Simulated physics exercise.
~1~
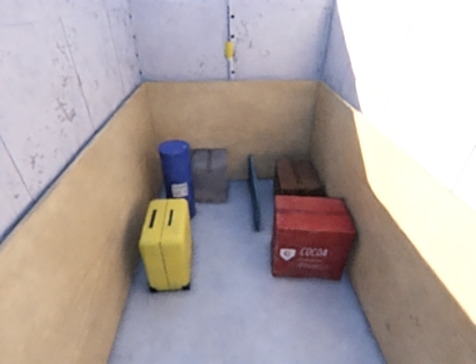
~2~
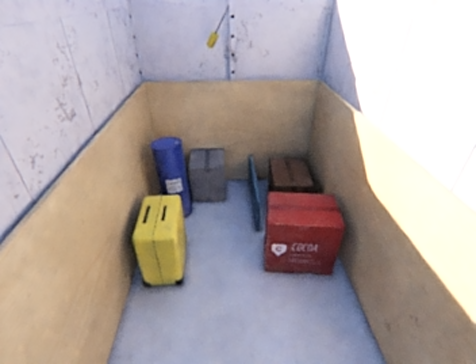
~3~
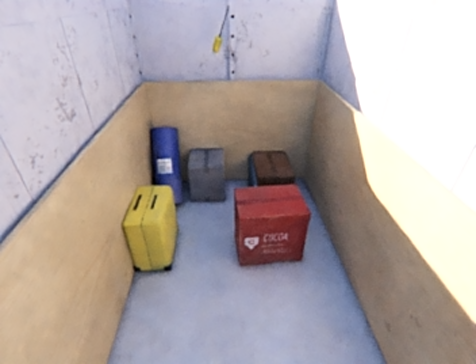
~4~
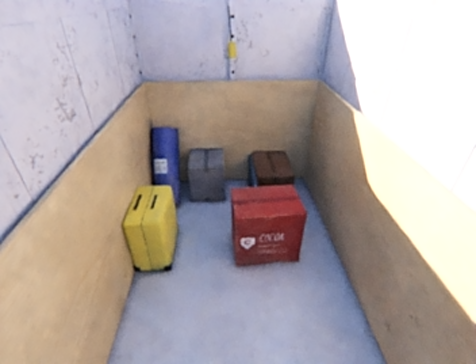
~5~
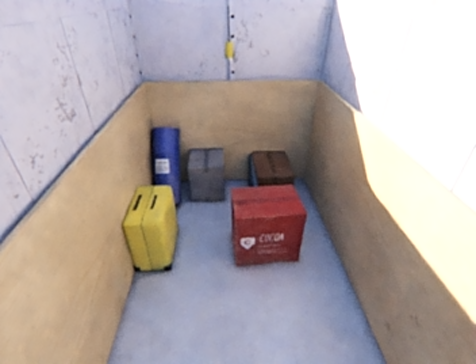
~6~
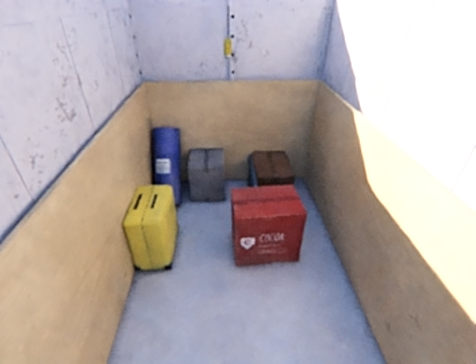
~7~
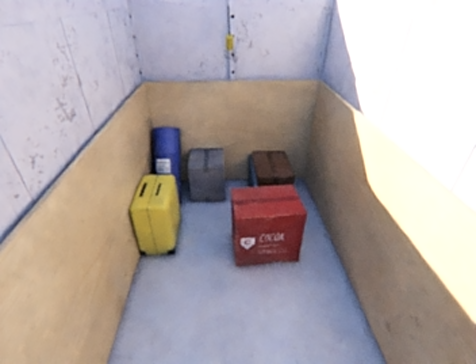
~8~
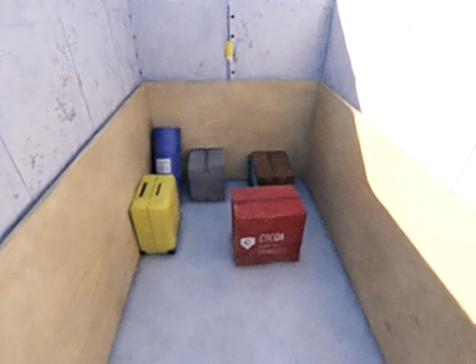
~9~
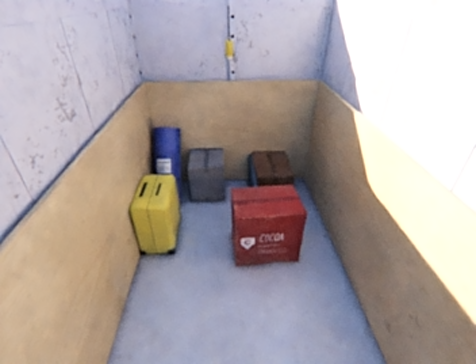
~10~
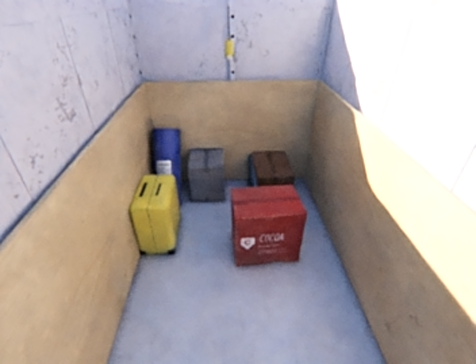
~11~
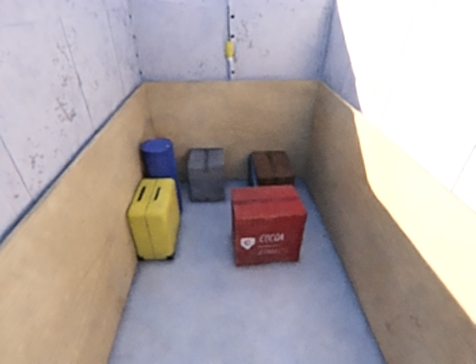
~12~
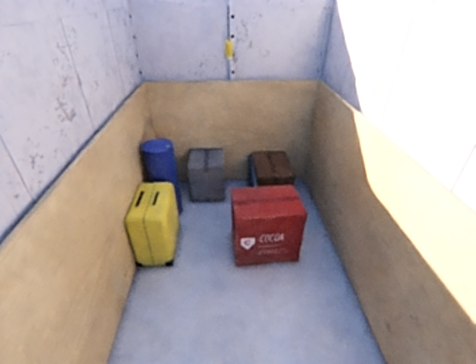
The clip shows a van's load bay where a lamp swings as a red box, brown box, yellow case and blue drum shift left, the drum leaning over. The case then slides slightly away, the drum rights itself, and the case edges back, leaving everything upright beside the unmoved grey box.
